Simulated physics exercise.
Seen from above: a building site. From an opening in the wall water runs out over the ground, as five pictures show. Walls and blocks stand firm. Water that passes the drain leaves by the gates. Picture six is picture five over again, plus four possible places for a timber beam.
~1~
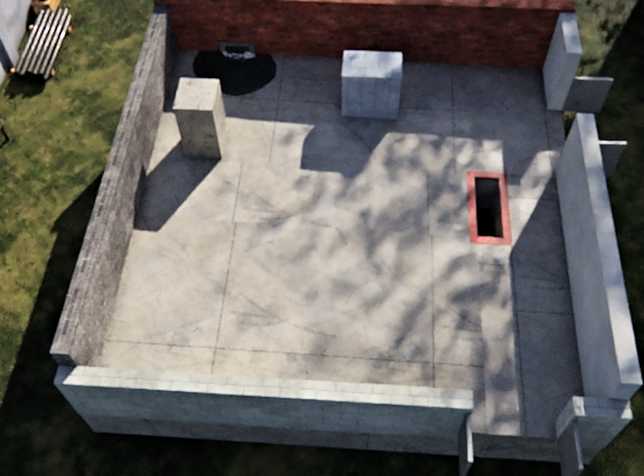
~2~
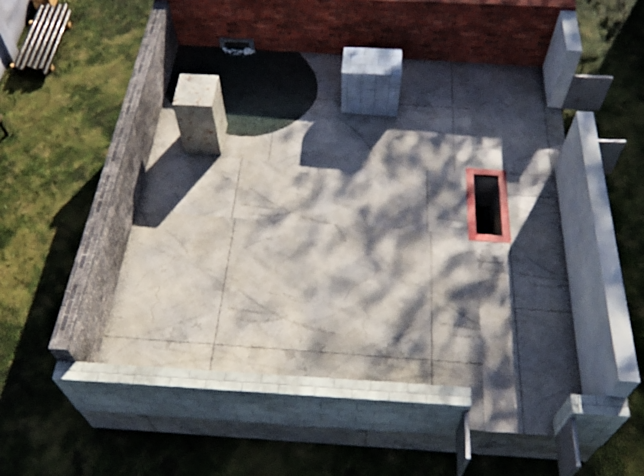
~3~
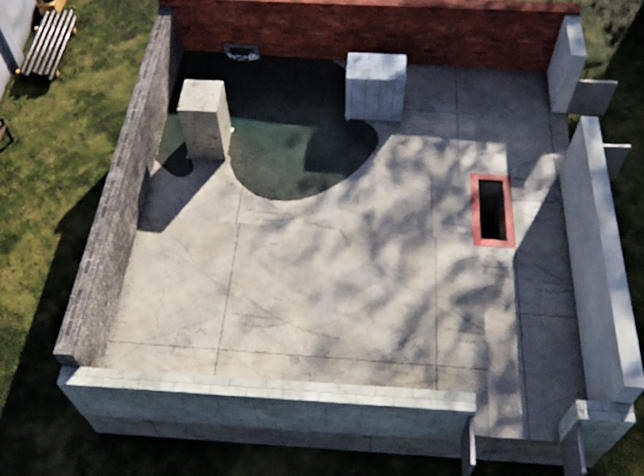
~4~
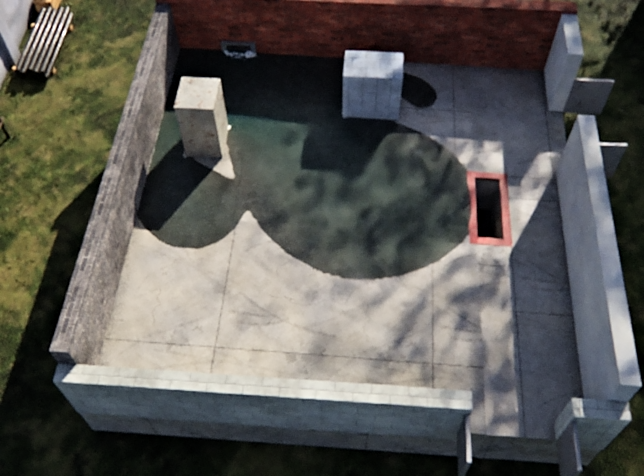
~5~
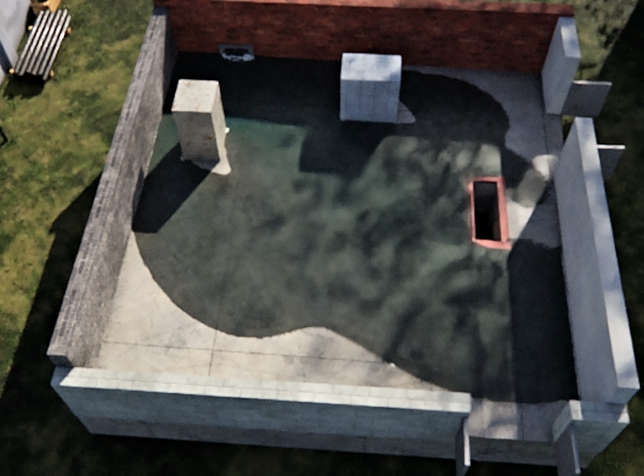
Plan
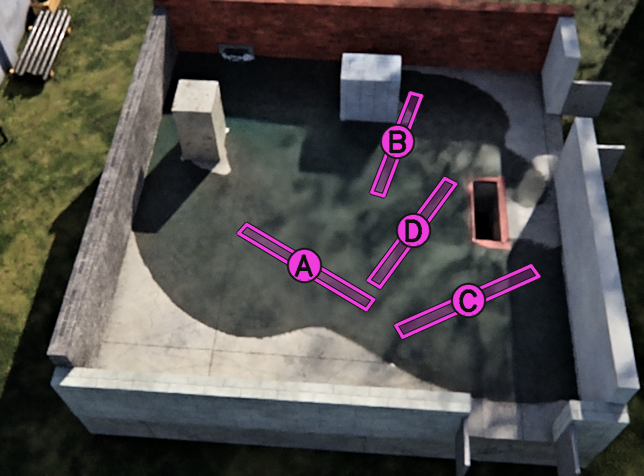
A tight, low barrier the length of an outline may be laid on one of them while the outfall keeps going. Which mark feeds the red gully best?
C works best here.
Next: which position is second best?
A it is.
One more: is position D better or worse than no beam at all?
It is worse.
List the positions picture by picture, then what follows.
In the first frame, outfall at (237, 48); red gully at (489, 207); open gate at (509, 418); open gate at (551, 138); 3 % of the ground under water, visible out to (246, 86); red gully still dry.
In the second frame, 11 % of the ground under water, visible out to (230, 132); red gully still dry.
In the third frame, 20 % of the ground under water, visible out to (343, 176); red gully still dry.
In the fourth frame, 40 % of the ground under water, visible out to (410, 269); red gully still dry.
In the fifth frame, 68 % of the ground under water, visible out to (562, 373); red gully taking water.
In magenta, A from (242, 228) to (369, 304); B from (377, 194) to (415, 94); C from (399, 331) to (534, 271); D from (374, 283) to (450, 181).
If A is chosen, about 29 % of the stream goes into the red gully, about 71 % out by the gates.
If B is chosen, about 9 % of the stream goes into the red gully, about 91 % out by the gates.
If C is chosen, about 46 % of the stream goes into the red gully, about 53 % out by the gates.
If D is chosen, about 8 % of the stream goes into the red gully, about 92 % out by the gates.
